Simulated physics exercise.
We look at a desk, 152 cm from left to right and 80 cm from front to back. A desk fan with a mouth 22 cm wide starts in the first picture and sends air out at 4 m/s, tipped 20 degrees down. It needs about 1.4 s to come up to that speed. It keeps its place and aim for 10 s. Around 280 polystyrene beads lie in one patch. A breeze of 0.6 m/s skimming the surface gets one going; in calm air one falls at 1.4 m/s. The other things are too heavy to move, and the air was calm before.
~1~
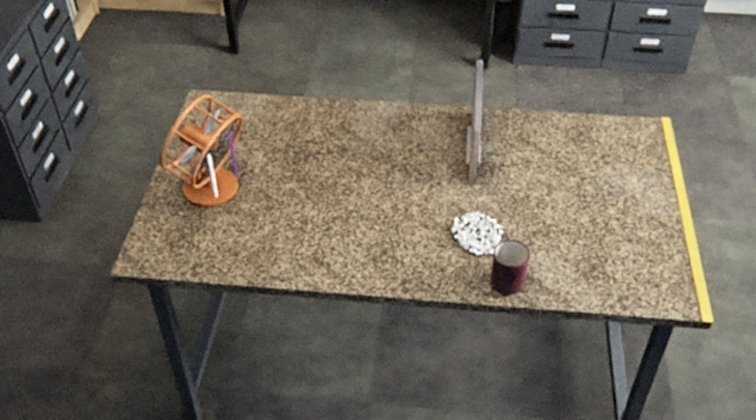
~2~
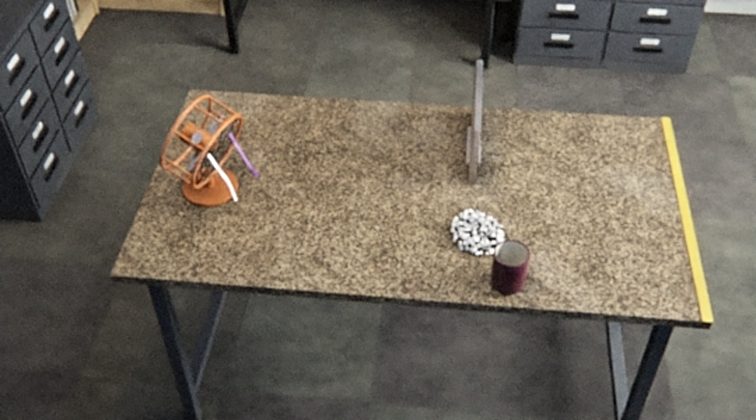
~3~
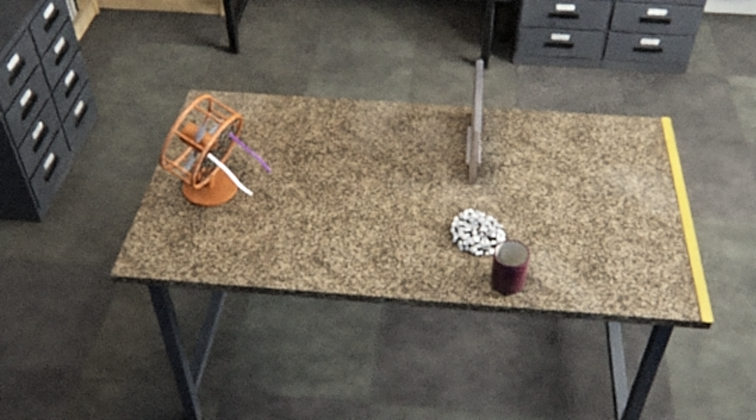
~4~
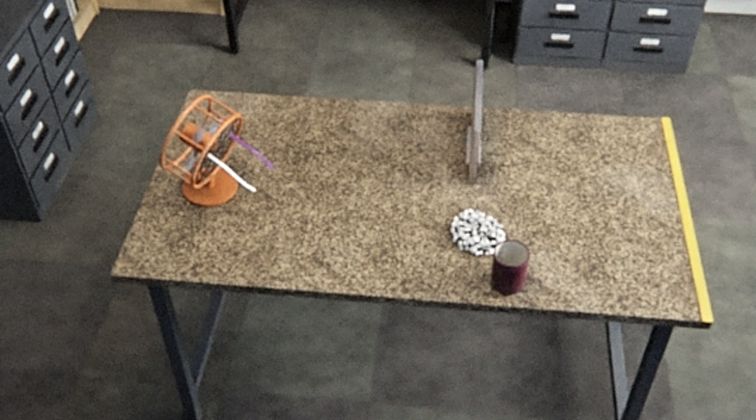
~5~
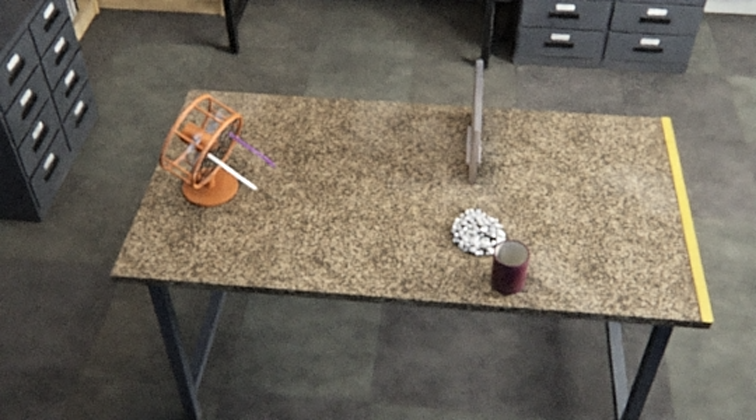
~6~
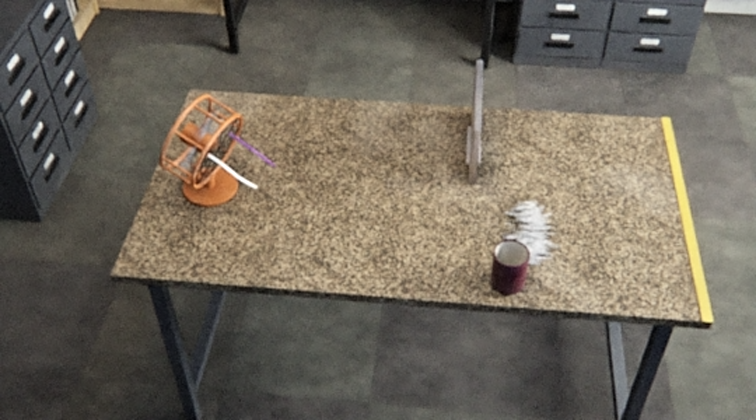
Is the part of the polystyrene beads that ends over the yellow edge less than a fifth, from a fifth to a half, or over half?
Of the polystyrene beads, over half end over the yellow edge.
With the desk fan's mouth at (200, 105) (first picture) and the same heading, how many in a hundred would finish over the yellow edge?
In that case some 70 per cent.
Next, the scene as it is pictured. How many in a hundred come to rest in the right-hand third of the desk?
About 0 %.
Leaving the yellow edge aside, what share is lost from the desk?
About 3 %.
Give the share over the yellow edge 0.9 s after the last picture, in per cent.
Near 90 %.
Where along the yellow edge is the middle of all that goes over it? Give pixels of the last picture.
At about (695, 236).
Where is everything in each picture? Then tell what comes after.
In the first frame, the middle of the polystyrene beads is near (479, 233), none has stirred yet and the mouth of the desk fan is at (202, 142).
In the second frame, the middle of the polystyrene beads is near (479, 232), none has stirred yet and the yellow edge is centred on (689, 208).
In the third frame, the middle of the polystyrene beads is near (479, 232), none has stirred yet, the top of a mug is at (512, 253) and the top of a laptop is at (479, 94).
In the fourth frame, the middle of the polystyrene beads is near (479, 232) and none has stirred yet.
In the fifth frame, the middle of the polystyrene beads is near (479, 232) and about 1 % have left their places.
In the sixth frame, the middle of the polystyrene beads is near (530, 236), the farthest in sight from the desk fan is at (554, 247) and all have left their places.
Then, 0.9 s after the last picture the count stands so, 90 % are over the yellow edge.
Then, 2.1 s after the last picture the count stands so, 94 % are over the yellow edge.
Then, 4.4 s after the last picture the count stands so, 97 % are over the yellow edge.
Then, 8.9 s after the last picture, at the end, 97 % are over the yellow edge.
